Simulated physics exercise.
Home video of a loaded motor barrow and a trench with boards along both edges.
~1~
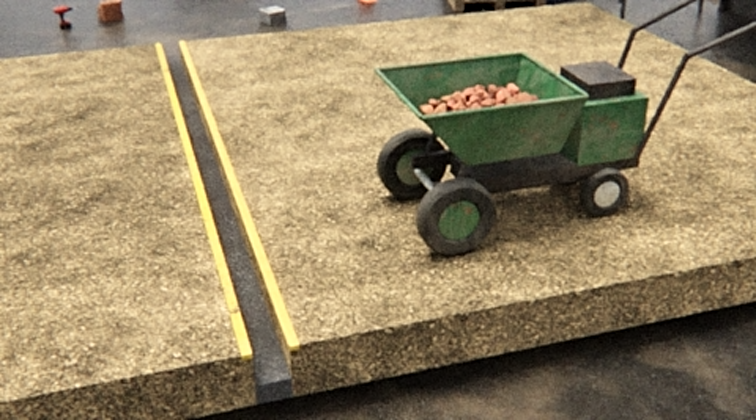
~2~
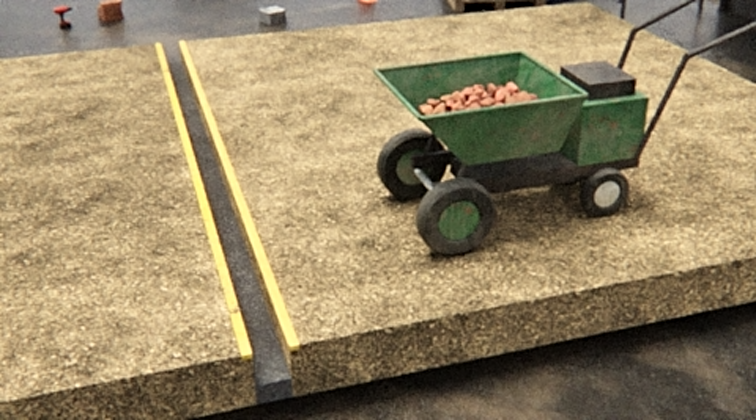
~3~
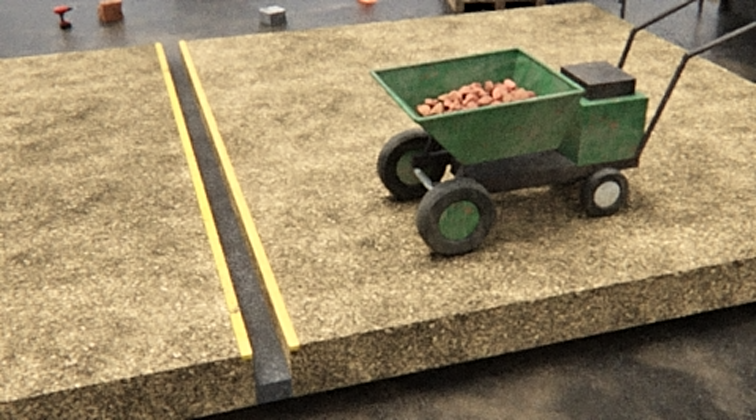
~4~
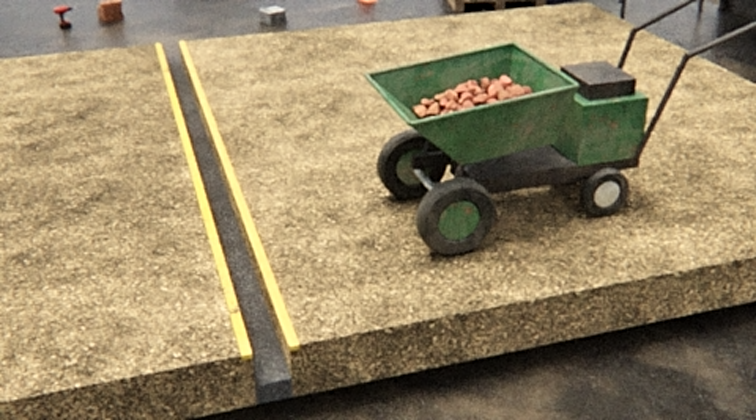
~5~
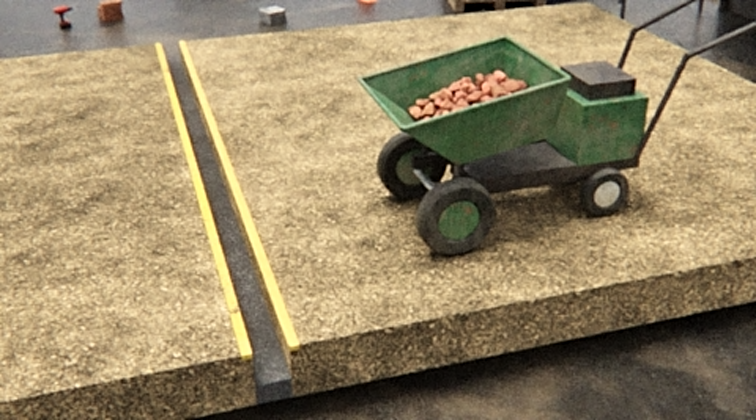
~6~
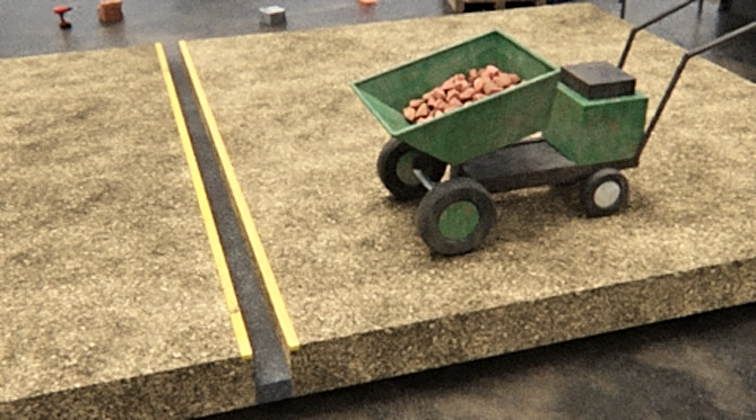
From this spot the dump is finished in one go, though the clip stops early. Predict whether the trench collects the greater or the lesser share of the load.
The lesser share.
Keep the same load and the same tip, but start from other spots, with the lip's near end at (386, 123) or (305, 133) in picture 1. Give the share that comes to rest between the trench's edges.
Result: 60 in a hundred, then 10 in a hundred.
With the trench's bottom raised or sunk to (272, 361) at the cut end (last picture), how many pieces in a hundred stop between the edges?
Something close to 10 per cent.
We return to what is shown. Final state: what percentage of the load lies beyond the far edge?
It works out to close to 0 per cent.
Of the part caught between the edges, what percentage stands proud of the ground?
Roughly 0 percent.
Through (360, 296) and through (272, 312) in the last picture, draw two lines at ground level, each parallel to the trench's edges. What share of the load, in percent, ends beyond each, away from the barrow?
In order: Near 90 %, then 20 %.
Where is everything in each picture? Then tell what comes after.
Lip of the skip near (422, 118), level; top of the load near (497, 111), lumps of rubble; first edge of the trench near (281, 310); far edge near (236, 318), the trench under half as wide as the skip, and about as deep as wide, in the first frame.
Lip of the skip near (420, 119), level; top of the load near (496, 111), in the second frame.
Lip of the skip near (416, 121), tipped barely; top of the load near (494, 109), in the third frame.
Lip of the skip near (410, 124), tipped a little; top of the load near (504, 98), in the fourth frame.
Lip of the skip near (402, 129), tipped a little; top of the load near (499, 94), in the fifth frame.
Lip of the skip near (394, 136), tipped clearly; top of the load near (491, 90); first edge of the trench near (281, 310); far edge near (236, 318), in the sixth frame.
Shortly afterwards, skip tipped well over; the whole lot in the skip.
Next, skip tipped steeply; all but a few in the skip; a little short of the trench; only a few falling.
Some moments later, skip tipped right over; a little in the skip; near two thirds short of the trench; near a quarter in or heaped over the trench.
In the end, skip tipped right over; a little in the skip; near two thirds short of the trench; near a quarter in or heaped over the trench; none at all beyond it.
